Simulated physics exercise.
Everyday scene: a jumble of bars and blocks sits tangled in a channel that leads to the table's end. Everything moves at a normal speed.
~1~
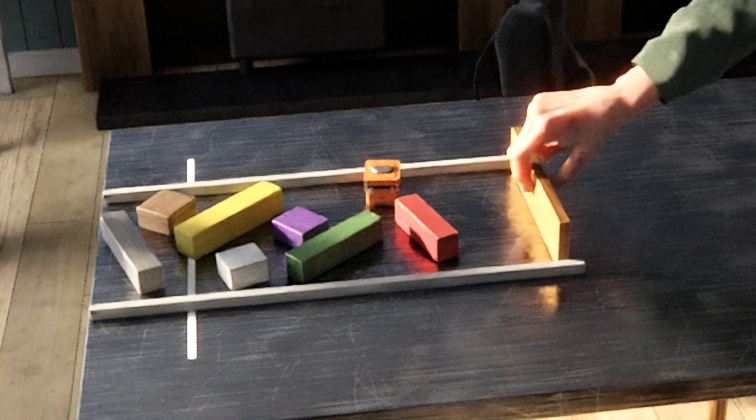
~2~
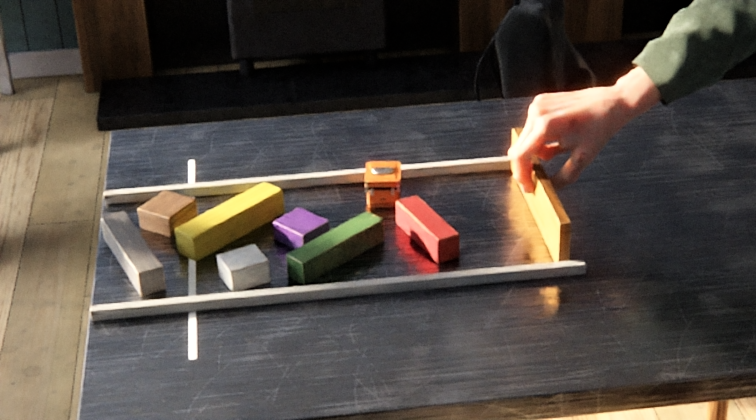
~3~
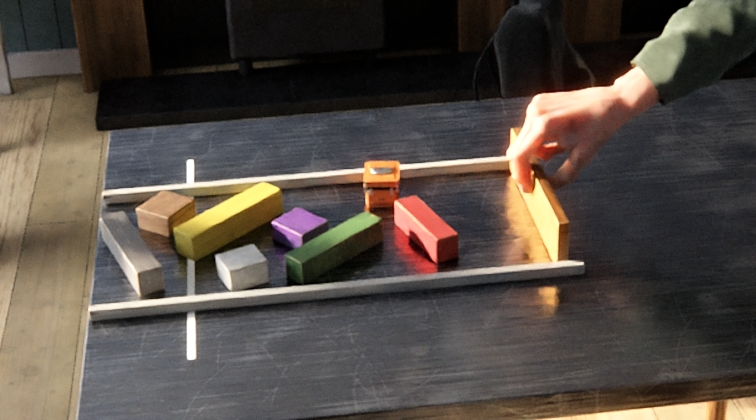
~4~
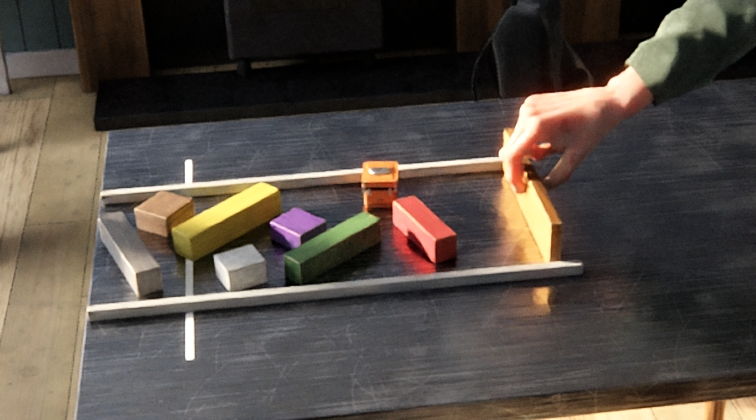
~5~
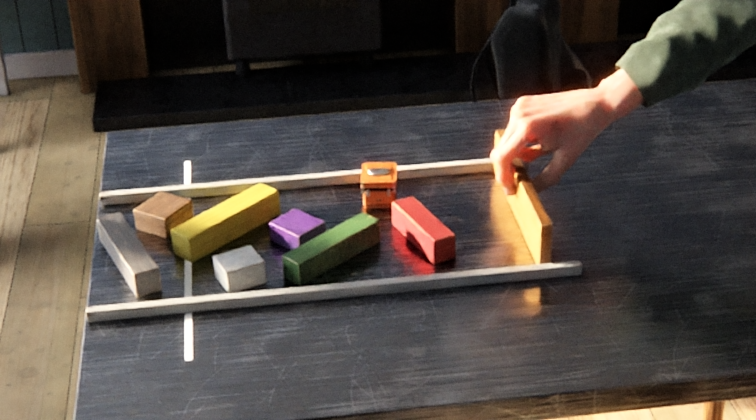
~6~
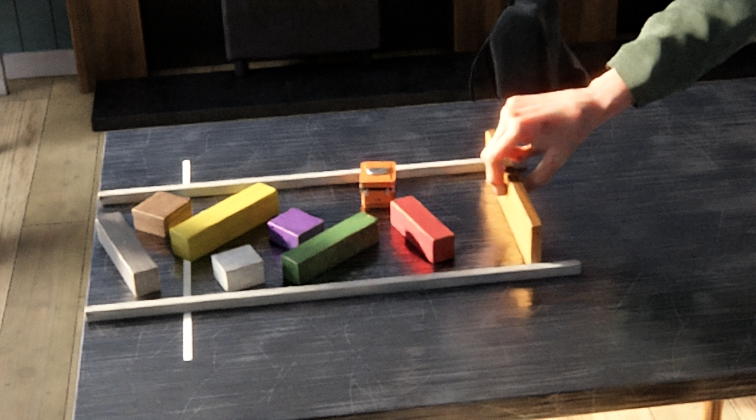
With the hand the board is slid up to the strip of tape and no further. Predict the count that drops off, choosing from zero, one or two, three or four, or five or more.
Odds are the fallen group will hold just one or two.
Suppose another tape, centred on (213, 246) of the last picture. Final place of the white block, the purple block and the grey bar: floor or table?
In this case the white block does not drop; next, the purple block does not drop; last, the grey bar drops.
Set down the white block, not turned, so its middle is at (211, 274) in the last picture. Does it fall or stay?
That white block hangs in there.
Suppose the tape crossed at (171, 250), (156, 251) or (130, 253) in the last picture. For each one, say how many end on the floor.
Per try in turn: 3, 4, 5.
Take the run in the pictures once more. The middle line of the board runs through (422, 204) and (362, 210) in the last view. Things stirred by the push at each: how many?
1 and 4.
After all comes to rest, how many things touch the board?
2 touch it.
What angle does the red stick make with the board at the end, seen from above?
About 0°.
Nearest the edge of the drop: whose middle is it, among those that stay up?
Going by centres, it is the yellow stick.
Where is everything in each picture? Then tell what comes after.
In the first frame, grey bar (132, 251); brown block (167, 212); yellow stick (231, 219); board (538, 193); tape (191, 246).
In the second frame, brown block (168, 213); orange case (383, 184).
In the third frame, yellow stick (230, 221); white block (243, 268).
In the fourth frame, grey bar (130, 252); board (531, 195).
In the fifth frame, brown block (164, 214); green bar (332, 248).
In the sixth frame, grey bar (127, 253); brown block (163, 214); yellow stick (226, 221); board (512, 196); tape (187, 248).
A little later, none off yet; grey bar at rest near (127, 253); brown block at rest near (163, 214); yellow stick at rest near (226, 221).
Next, none off yet; grey bar at rest near (127, 253); brown block at rest near (163, 214); yellow stick shifted a little near (215, 218).
Later still, none off yet; grey bar shifted a little near (101, 258); brown block shifted about its own width near (123, 208); yellow stick shifted about its own width near (148, 215).
When it is over, the number that fall off is one or two; down, brown block and grey bar.
